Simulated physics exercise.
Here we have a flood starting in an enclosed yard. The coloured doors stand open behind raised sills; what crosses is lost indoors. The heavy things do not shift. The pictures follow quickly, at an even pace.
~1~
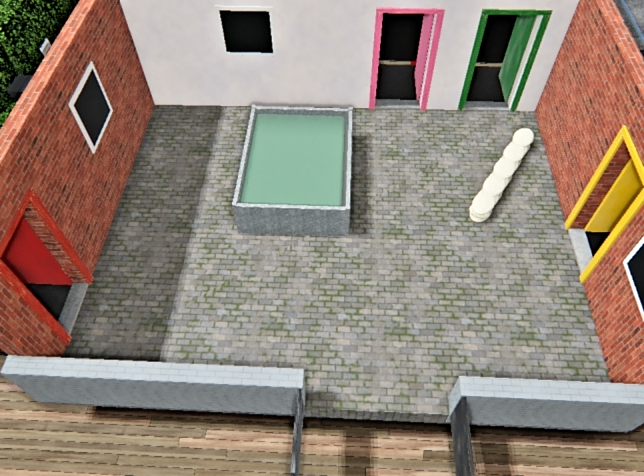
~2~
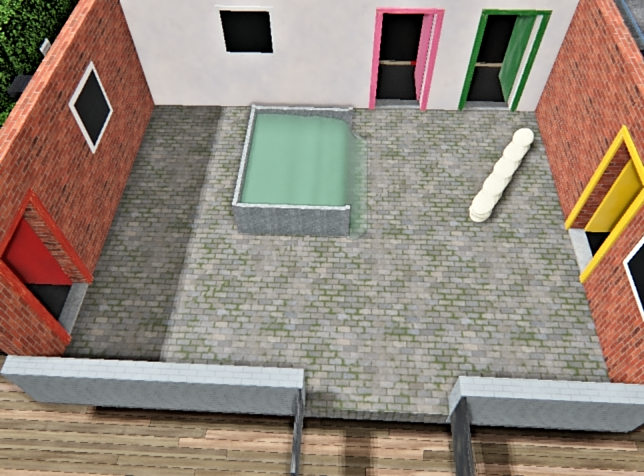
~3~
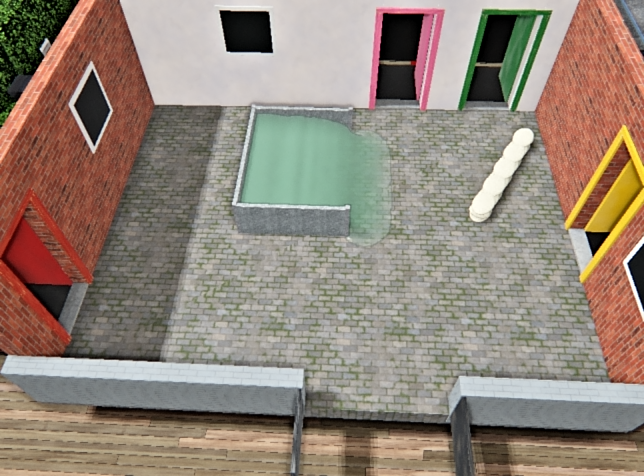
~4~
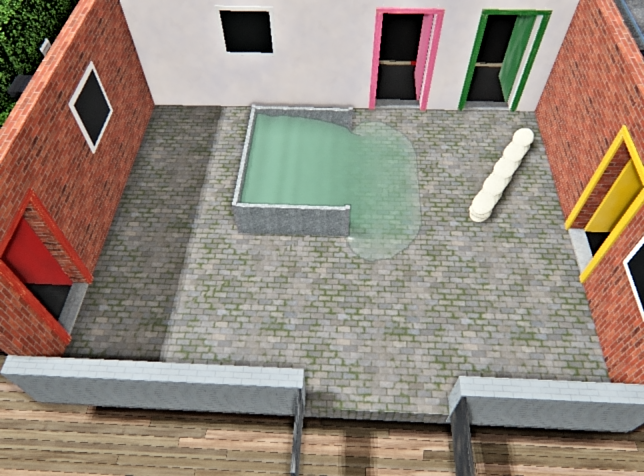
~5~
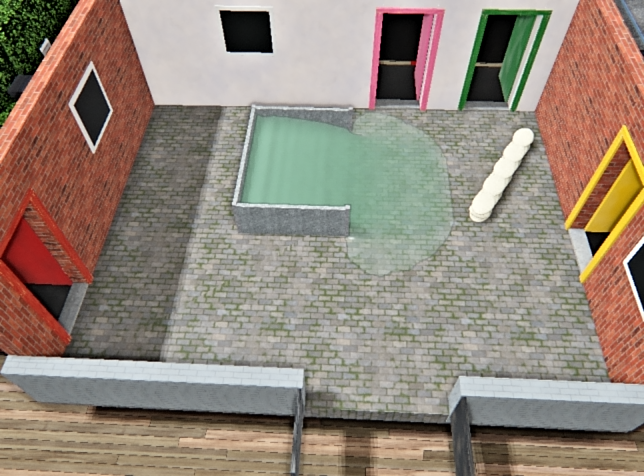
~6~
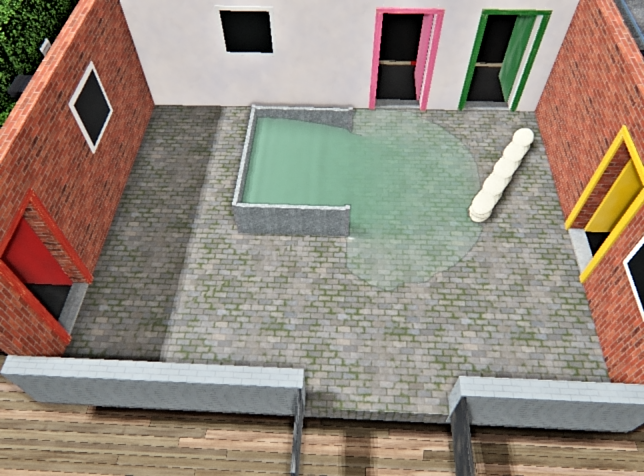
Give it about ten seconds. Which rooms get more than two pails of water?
The green door takes more than that; the red door stays under that; the pink door takes more than that; the yellow door takes more than that.
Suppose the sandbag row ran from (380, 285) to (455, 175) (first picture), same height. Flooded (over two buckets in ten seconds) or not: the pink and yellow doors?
The pink one takes more; the yellow one keeps below it.
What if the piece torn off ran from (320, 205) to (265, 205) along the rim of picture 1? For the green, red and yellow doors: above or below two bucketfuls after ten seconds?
Green stays under; red takes more; yellow stays under.
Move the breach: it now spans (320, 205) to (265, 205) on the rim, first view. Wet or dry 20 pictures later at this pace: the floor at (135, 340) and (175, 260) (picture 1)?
In that order: Wet, no water.
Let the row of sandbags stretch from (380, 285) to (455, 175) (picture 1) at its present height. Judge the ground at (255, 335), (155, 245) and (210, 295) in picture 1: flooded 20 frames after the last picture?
As listed: Under water, clear, awash.
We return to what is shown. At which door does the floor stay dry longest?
Last comes the red door.
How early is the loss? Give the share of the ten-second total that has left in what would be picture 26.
Close to 45 %.
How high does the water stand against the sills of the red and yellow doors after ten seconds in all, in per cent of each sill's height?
In turn 180 and 50 per cent.
A moment on, water covers 30 % of the floor; the green door wet at the sill, nothing in, the red door not reached, the pink door under two buckets in, the yellow door wet at the sill, nothing in.
Next, water covers 40 % of the floor; the green door over two buckets in, the red door not reached, the pink door under two buckets in, the yellow door under two buckets in.
Then, water covers 40 % of the floor; the green door far over two buckets in, the red door not reached, the pink door over two buckets in, the yellow door over two buckets in.
Later, water covers 60 % of the floor; the green door far over two buckets in, the red door not reached, the pink door over two buckets in, the yellow door over two buckets in.
In the end, water covers 85 % of the floor; the green door far over two buckets in, the red door under two buckets in, the pink door over two buckets in, the yellow door over two buckets in.
